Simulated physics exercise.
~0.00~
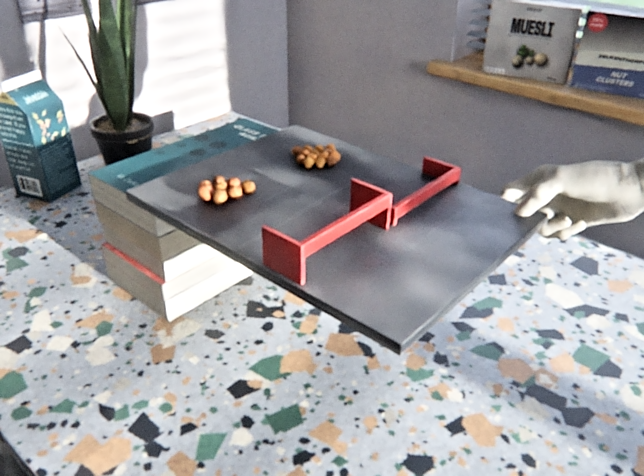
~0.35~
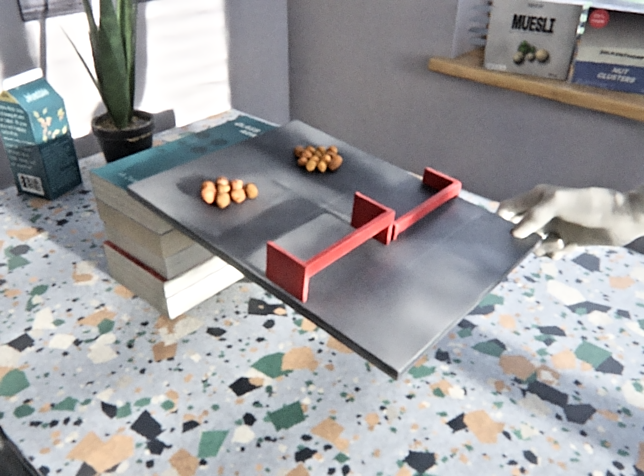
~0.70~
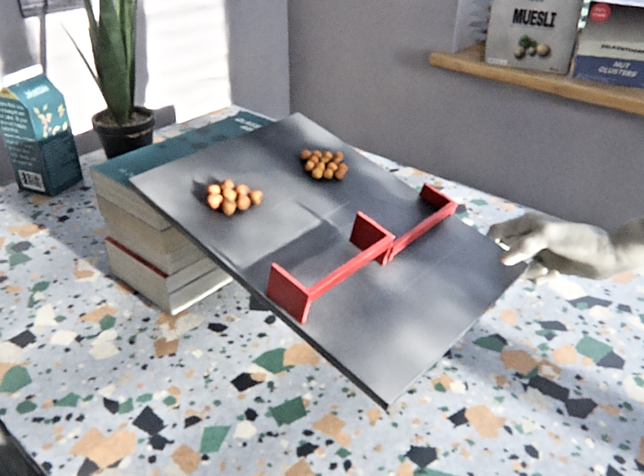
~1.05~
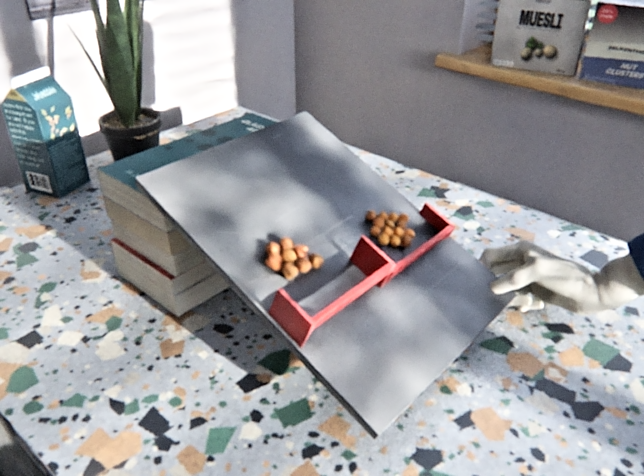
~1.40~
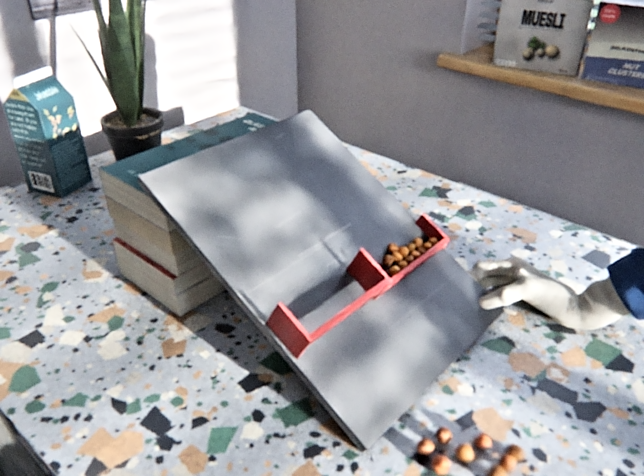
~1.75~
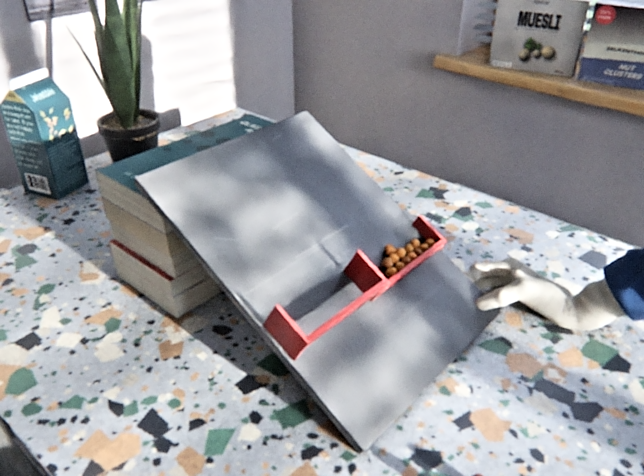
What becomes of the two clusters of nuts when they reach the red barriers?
The front cluster slips under its barrier and rolls off the board, while the back cluster is stopped and stays gathered behind its barrier.
On a speckled counter, a pale hand lowers the right end of a grey board propped on books, and two clusters of round brown nuts roll toward red barriers. The front cluster slips under its barrier and rolls out of view, while the back one stays held on the sloping board.
